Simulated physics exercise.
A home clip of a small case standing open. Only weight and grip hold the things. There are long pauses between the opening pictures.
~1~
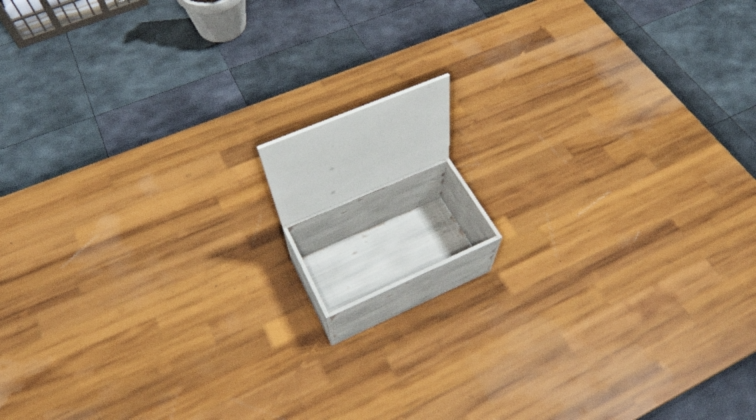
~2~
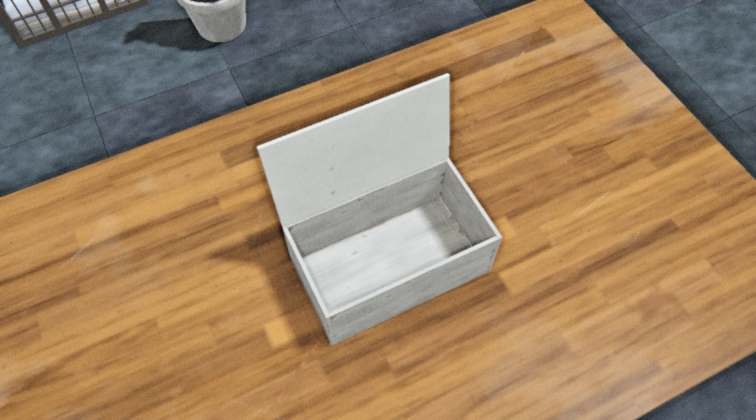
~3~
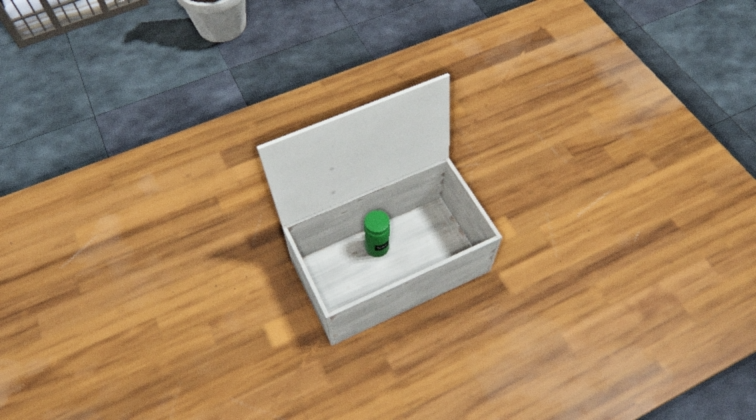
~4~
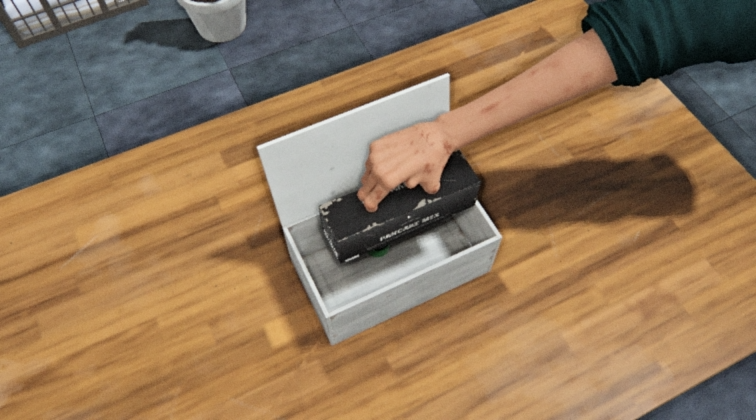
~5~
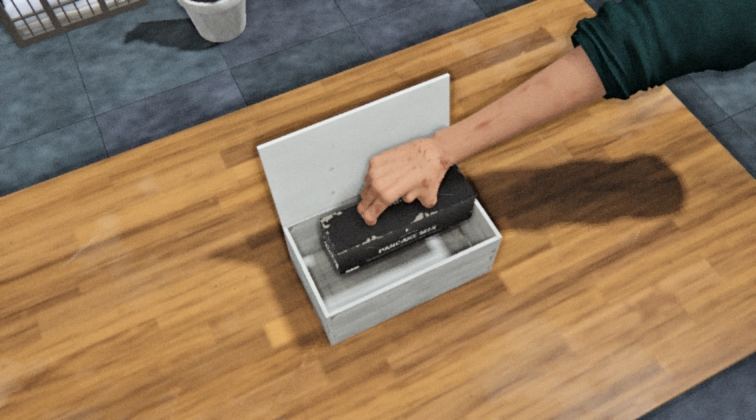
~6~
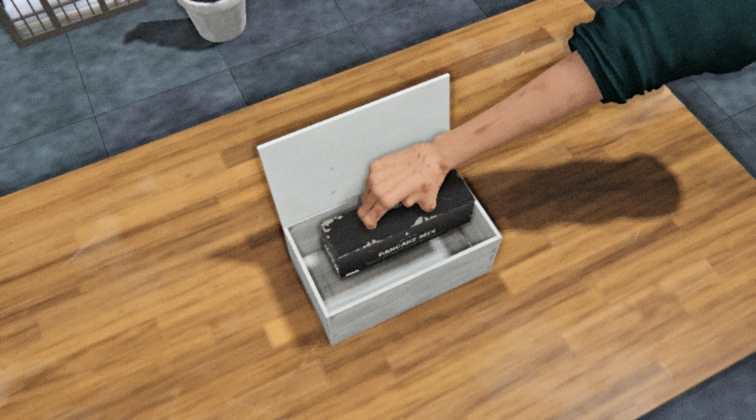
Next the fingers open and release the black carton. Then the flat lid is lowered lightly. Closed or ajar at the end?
It shuts flat.
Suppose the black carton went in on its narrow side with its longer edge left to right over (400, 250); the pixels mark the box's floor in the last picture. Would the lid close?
Then it shuts flat.
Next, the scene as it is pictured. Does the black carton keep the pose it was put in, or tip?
It tips.
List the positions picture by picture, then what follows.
The last thing is not in view yet, in the first picture.
The last thing is not in view yet, in the second picture.
The last thing is not in view yet; green shaker (377, 234), in the third picture.
Coming down; black carton (401, 206), in the fourth picture.
Coming down; black carton (399, 219), in the fifth picture.
In place under the hand; black carton (399, 223), in the sixth picture.
Then, 0.30 s later than the last frame, black carton on its side near (401, 268).
Then, 1.40 s later than the last frame, lid 70° above the rim; black carton on its side near (395, 269).
Then, 1.80 s later than the last frame, lid 45° above the rim; black carton on its side near (395, 269).
Then, 2.30 s later than the last frame, lid 8° above the rim; black carton on its side near (395, 269).
When it is over, lid shut; lying over in the box, black carton; green shaker as before. End places, in pixels of the last picture, black carton near (395, 269).
